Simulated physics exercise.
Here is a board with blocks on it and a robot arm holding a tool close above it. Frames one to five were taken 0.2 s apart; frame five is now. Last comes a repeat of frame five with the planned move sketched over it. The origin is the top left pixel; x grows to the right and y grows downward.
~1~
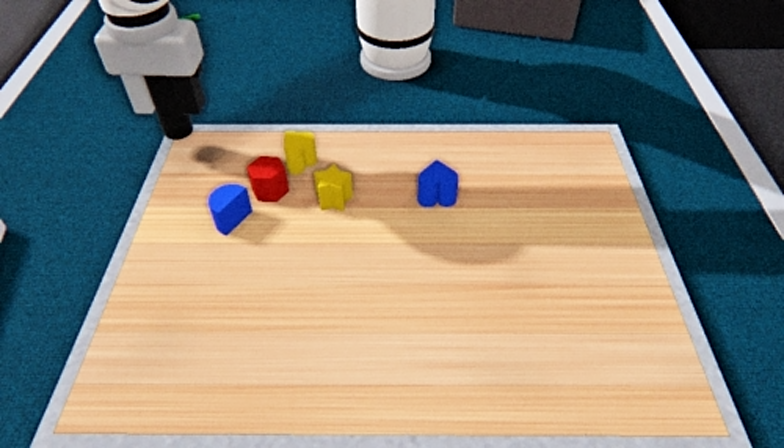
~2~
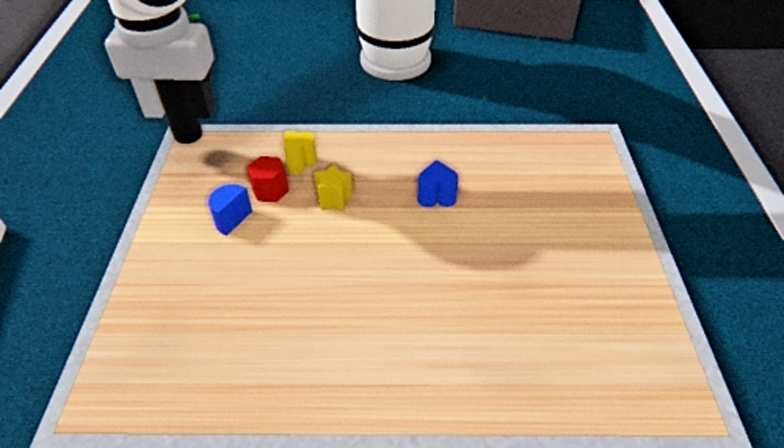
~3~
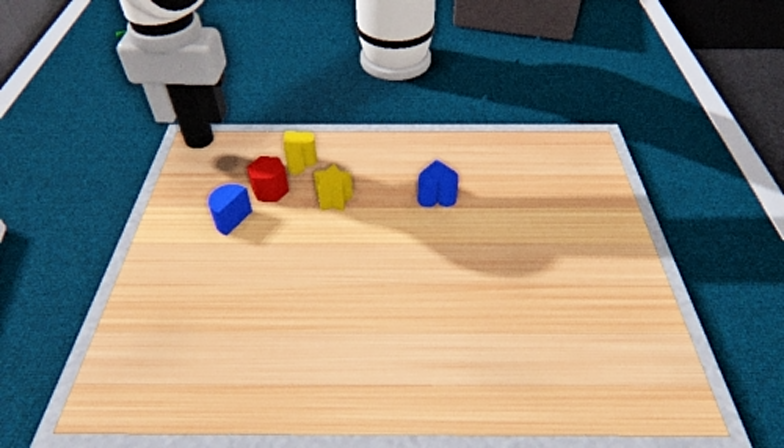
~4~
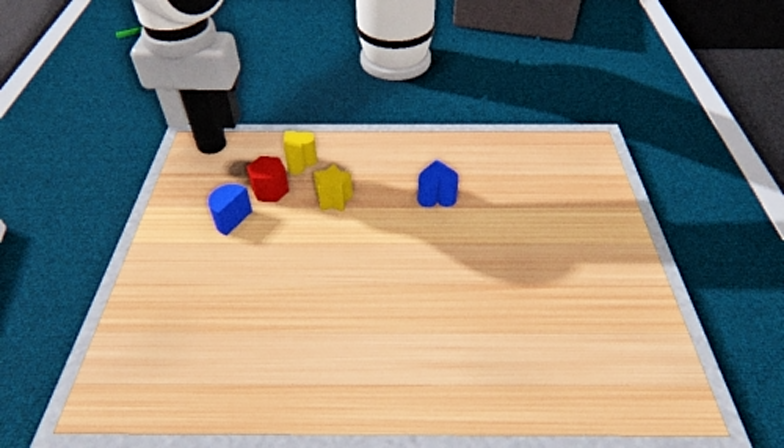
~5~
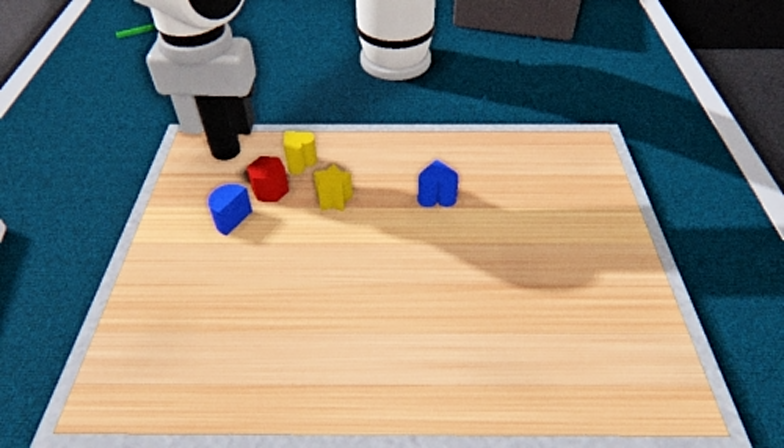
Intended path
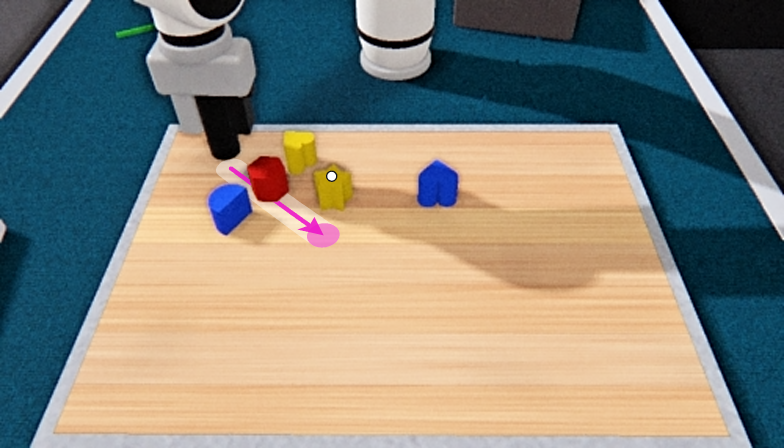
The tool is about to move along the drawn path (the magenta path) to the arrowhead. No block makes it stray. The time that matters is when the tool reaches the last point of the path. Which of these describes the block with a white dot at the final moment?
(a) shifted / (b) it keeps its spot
Choice a: Shifted.
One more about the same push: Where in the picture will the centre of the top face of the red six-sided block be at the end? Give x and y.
For the centre of its top, I'd go with (355, 201).
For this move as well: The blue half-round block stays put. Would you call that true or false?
The claim holds.
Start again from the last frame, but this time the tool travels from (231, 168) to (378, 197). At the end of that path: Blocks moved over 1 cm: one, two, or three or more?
Displaced: Three or more.
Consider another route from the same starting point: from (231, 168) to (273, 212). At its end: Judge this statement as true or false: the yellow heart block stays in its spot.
Answer: True.
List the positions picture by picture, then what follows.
The first frame shows lower end of the tool (179, 132), tops of blocks, blue half-round block (224, 195), red six-sided block (266, 166), yellow star (332, 176).
The second frame shows tool (189, 136), blocks as before.
The third frame shows tool (200, 141), blocks as before.
The fourth frame shows tool (212, 146), blocks as before.
The fifth frame shows tool (226, 152), blue half-round block (224, 195), red six-sided block (266, 166), yellow star (332, 176).
The drawn path runs from (231, 168) to (323, 235); the dot is on the yellow star.
The first path, step by step. One third of the way, tool (256, 173); red six-sided block (282, 174), turned 10° anticlockwise.
Two thirds of the way, tool (287, 195); red six-sided block (320, 191), turned 40° anticlockwise; yellow star (346, 177), turned 30° anticlockwise.
At the end, tool (321, 219); blue half-round block not moved; red six-sided block (355, 201), turned 100° anticlockwise; yellow star (357, 177), turned 65° anticlockwise.
